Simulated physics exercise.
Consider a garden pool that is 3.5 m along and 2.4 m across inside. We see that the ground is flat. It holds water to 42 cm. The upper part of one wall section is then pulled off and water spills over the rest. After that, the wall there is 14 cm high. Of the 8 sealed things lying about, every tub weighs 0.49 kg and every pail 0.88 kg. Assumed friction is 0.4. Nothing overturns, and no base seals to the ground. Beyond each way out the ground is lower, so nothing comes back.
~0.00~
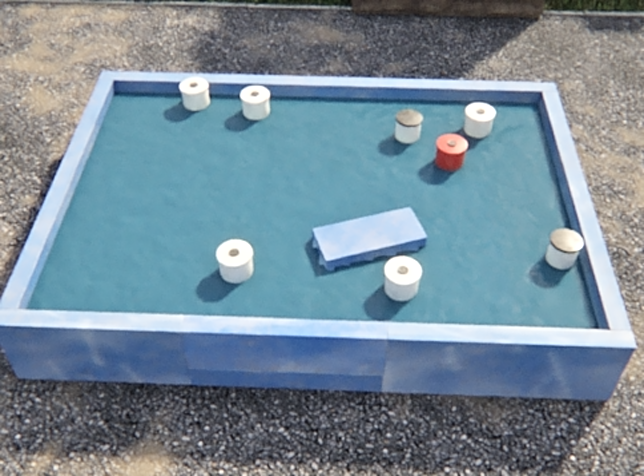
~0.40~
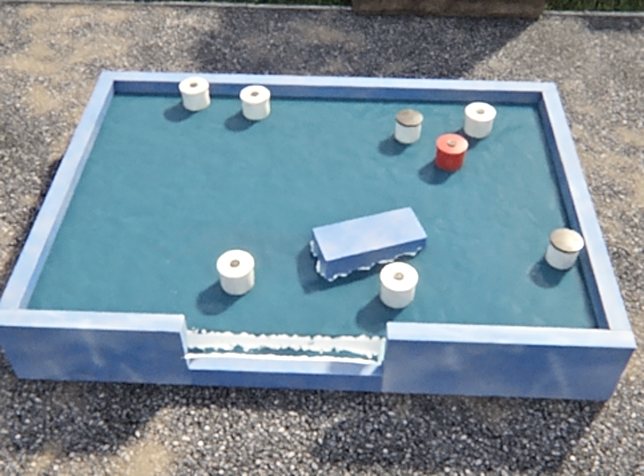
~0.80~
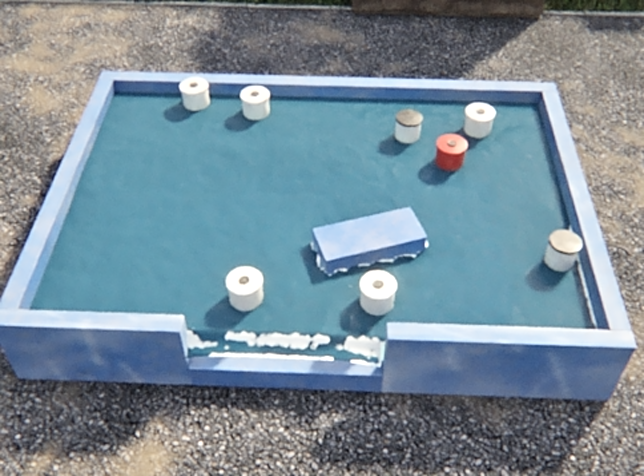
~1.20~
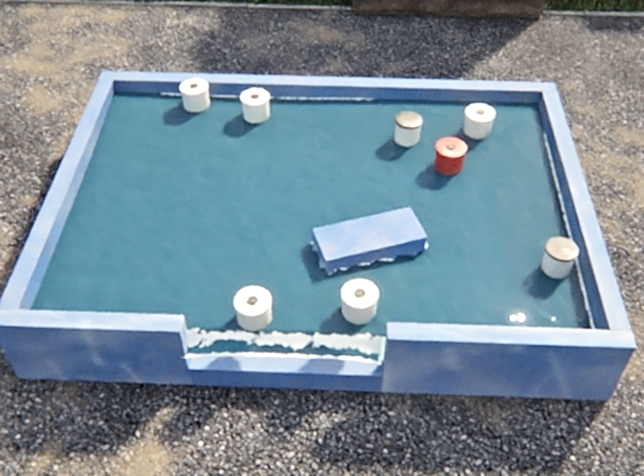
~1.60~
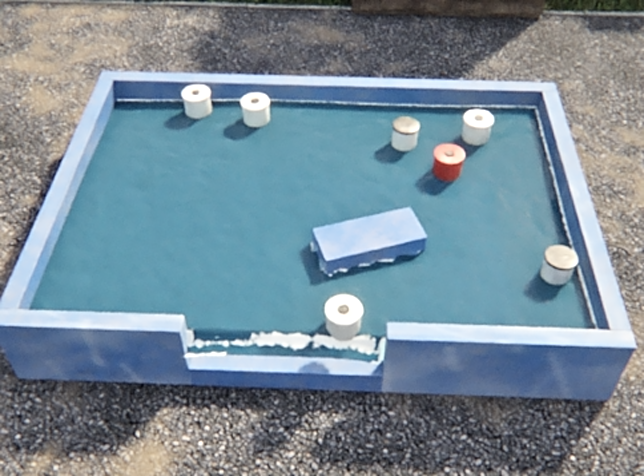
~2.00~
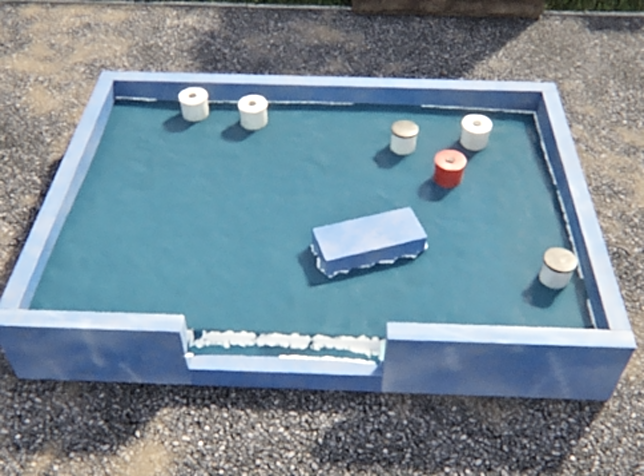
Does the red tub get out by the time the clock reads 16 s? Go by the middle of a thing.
No, most likely it is retained.
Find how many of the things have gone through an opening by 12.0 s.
The answer is 2 at that time.
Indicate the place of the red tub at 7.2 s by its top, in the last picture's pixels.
Estimated pixel: About (448, 190).
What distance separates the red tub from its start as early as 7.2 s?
Shift: About 40 cm.
After 3.2 s the red tub is near (446, 163), 0.1 m from its start, afloat; 2 of 8 are out; 6 afloat.
After 7.2 s the red tub is near (448, 190), 0.4 m from its start, afloat; 2 of 8 are out; 6 afloat.
After 12.0 s the red tub is near (450, 215), 0.6 m from its start, afloat; 2 of 8 are out; 6 afloat.
After 16.0 s the red tub is near (449, 237), 0.8 m from its start, afloat; 2 of 8 are out; 6 afloat.
